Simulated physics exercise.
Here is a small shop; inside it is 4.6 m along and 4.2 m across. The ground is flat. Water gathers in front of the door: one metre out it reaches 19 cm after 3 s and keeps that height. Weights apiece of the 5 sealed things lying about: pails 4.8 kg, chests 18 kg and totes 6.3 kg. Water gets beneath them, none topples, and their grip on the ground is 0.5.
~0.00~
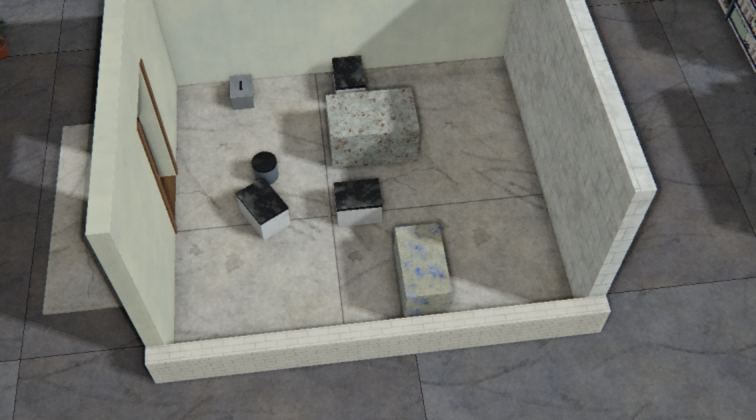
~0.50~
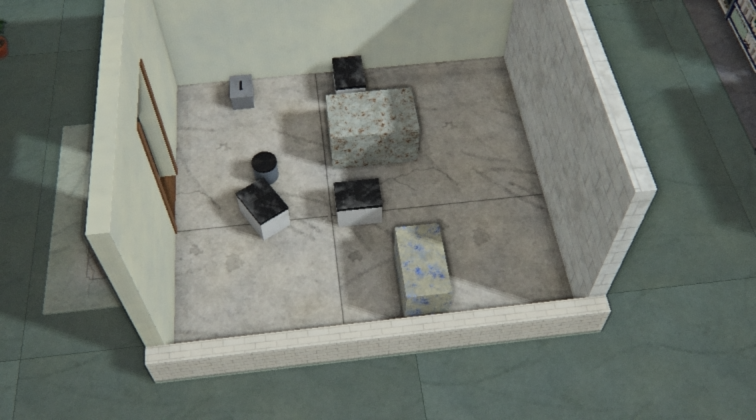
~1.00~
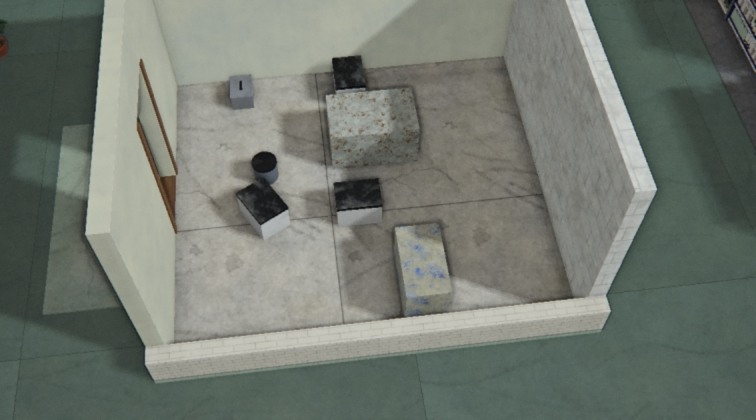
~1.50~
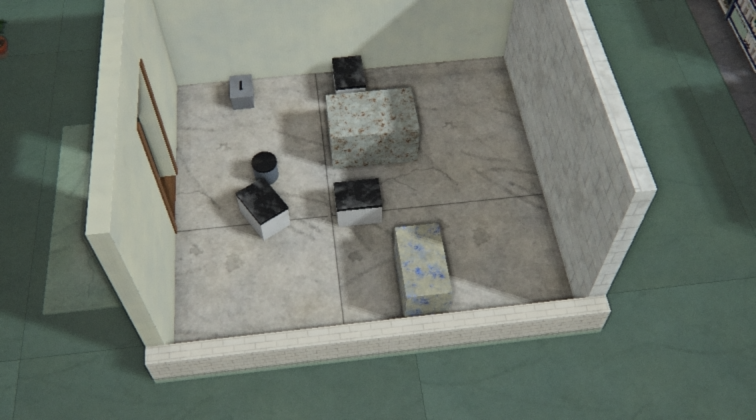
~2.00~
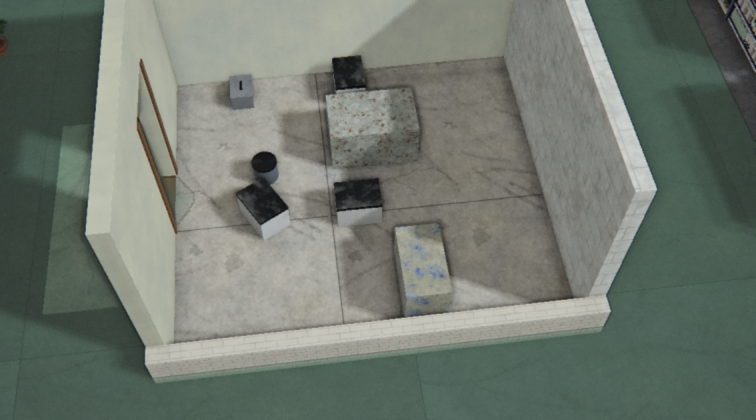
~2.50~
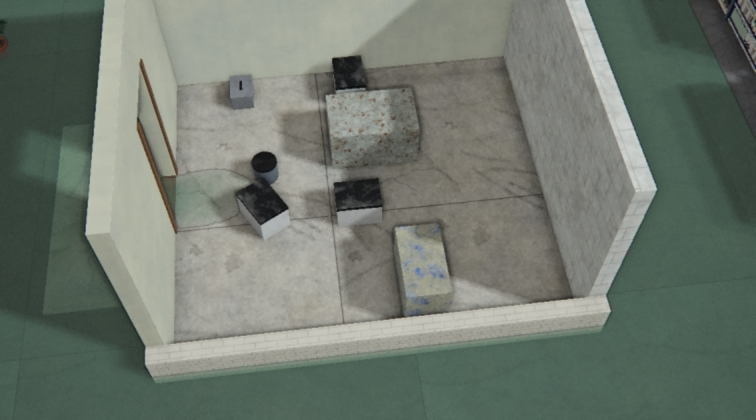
Greenish water spreading across the dark paving around a small open-topped room, then seeping in through the left doorway past unmoving blocks.
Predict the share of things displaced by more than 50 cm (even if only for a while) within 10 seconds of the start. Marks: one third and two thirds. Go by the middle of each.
That comes to from one to two thirds.
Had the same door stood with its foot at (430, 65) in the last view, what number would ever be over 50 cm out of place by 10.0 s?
In that case 0 of them.
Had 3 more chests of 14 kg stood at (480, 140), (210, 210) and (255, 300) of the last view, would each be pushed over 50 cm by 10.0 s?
In turn: Under, more, short of it.
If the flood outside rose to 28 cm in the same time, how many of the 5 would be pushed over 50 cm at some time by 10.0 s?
In that case 5 of them.
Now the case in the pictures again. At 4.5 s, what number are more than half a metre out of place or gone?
1 of them.
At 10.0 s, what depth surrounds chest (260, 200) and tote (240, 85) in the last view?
About 7 and 6 cm.
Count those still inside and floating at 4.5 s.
1 of them.
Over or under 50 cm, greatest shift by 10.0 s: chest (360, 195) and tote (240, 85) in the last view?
In turn: Under, past it.
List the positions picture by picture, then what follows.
A pail at (264, 161), on the bottom; a chest at (358, 194), on the bottom; water covers 0.0 m2; 0 of 5 have shifted, in the first picture.
A pail at (264, 161) rests on the ground; a chest at (358, 194) rests on the ground; 0.0 m2 under water; 0 of 5 have shifted, in the second picture.
A pail at (264, 161), on the bottom; a chest at (358, 194) rests on the ground; 0.0 m2 under water; 0 of 5 have shifted, in the third picture.
A pail at (264, 161) rests on the ground; a chest at (358, 194), on the bottom; 0.0 m2 under water; 0 of 5 have shifted, in the fourth picture.
A pail at (264, 161), on the bottom; a chest at (358, 194) rests on the ground; water covers 0.1 m2; 0 of 5 have shifted, in the fifth picture.
A pail at (264, 161), on the bottom; a chest at (358, 194) rests on the ground; 0.7 m2 under water; 0 of 5 have shifted, in the sixth picture.
After 3.5 s 0 of 5 are over 50 cm from their spots; 0 afloat.
After 4.5 s 1 of 5 are over 50 cm from their spots; 1 afloat.
After 7.0 s 1 of 5 are over 50 cm from their spots; 1 afloat.
After 10.0 s 2 of 5 are over 50 cm from their spots, and 2 have been at some point; 1 afloat.
